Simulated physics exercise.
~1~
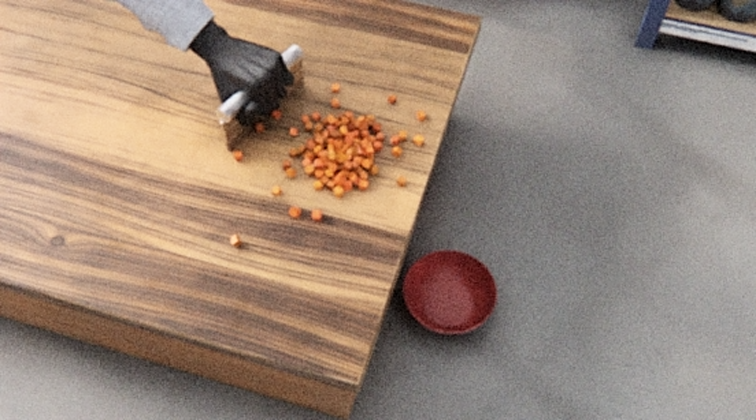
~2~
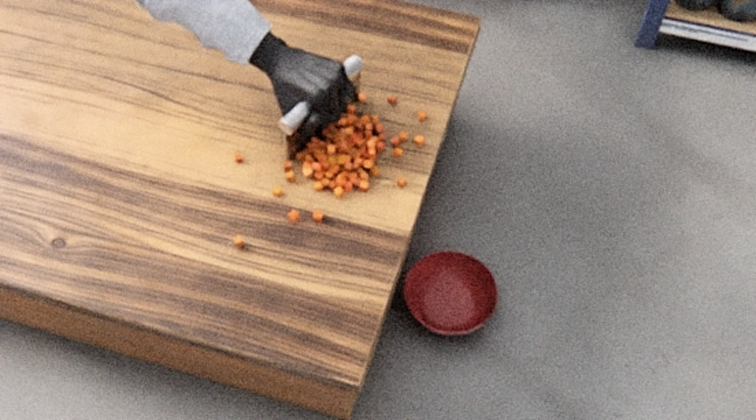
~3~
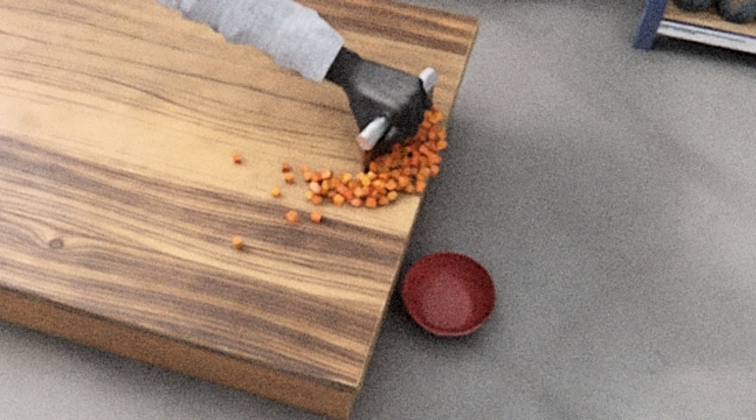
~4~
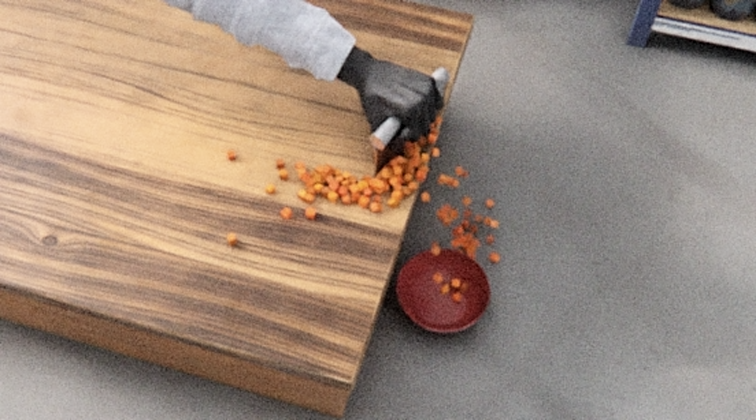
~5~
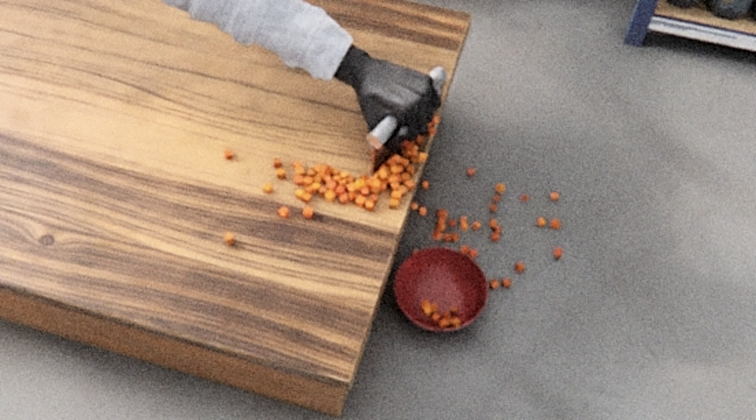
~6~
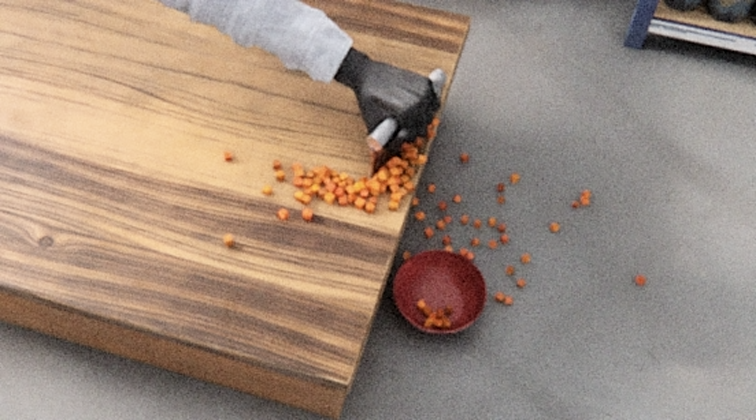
A black-gloved hand pushed a scraper through a pile of orange carrot cubes to the right edge of a wooden board, sending some over; a few landed in the red bowl, more scattered across the gray floor, and most stayed on top.
